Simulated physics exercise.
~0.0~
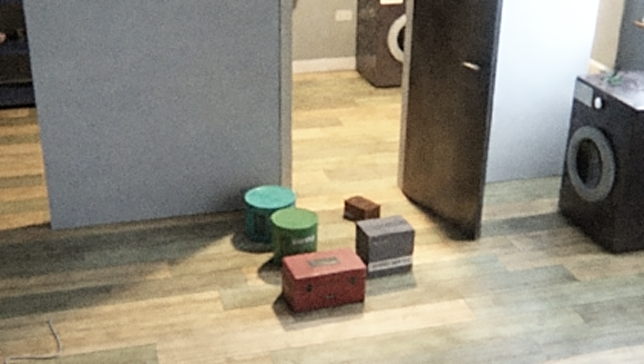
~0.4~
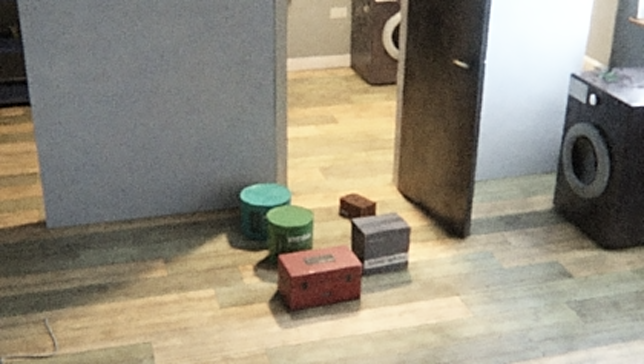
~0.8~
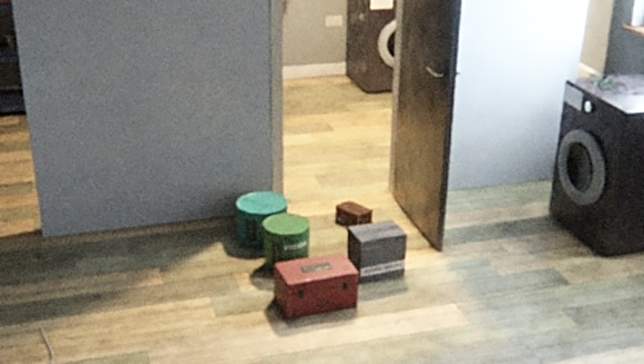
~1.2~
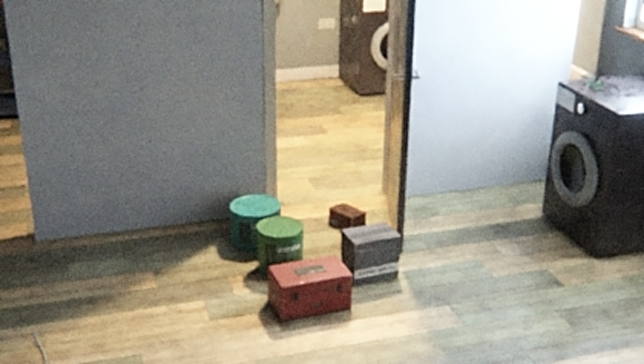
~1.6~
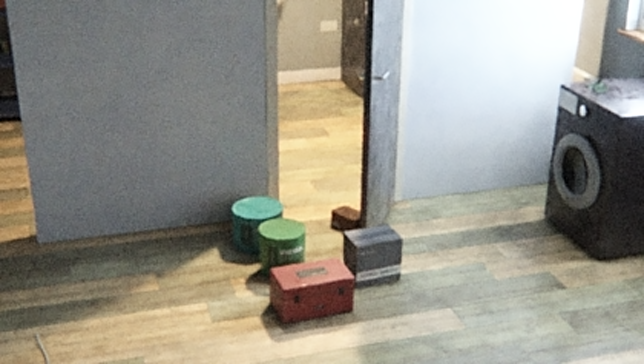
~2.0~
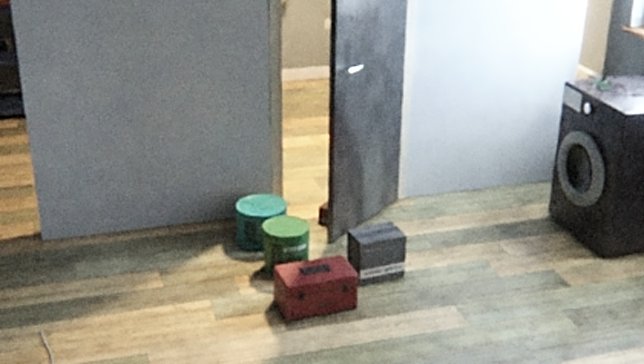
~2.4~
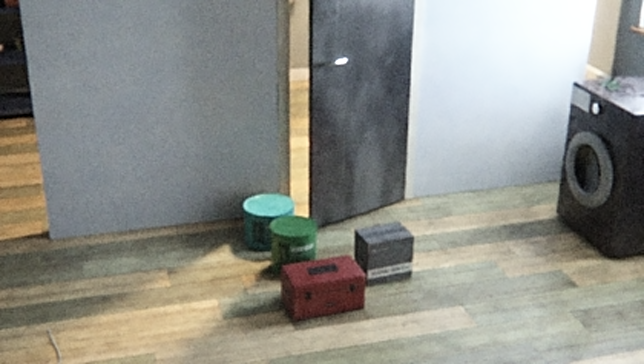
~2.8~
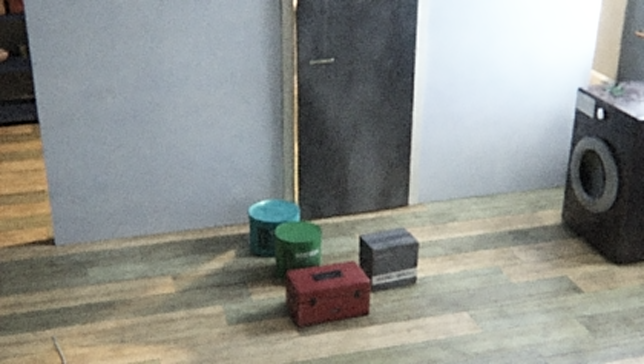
Dark door swinging almost shut, pushing a small brown box left and out of sight behind it, other containers staying put.
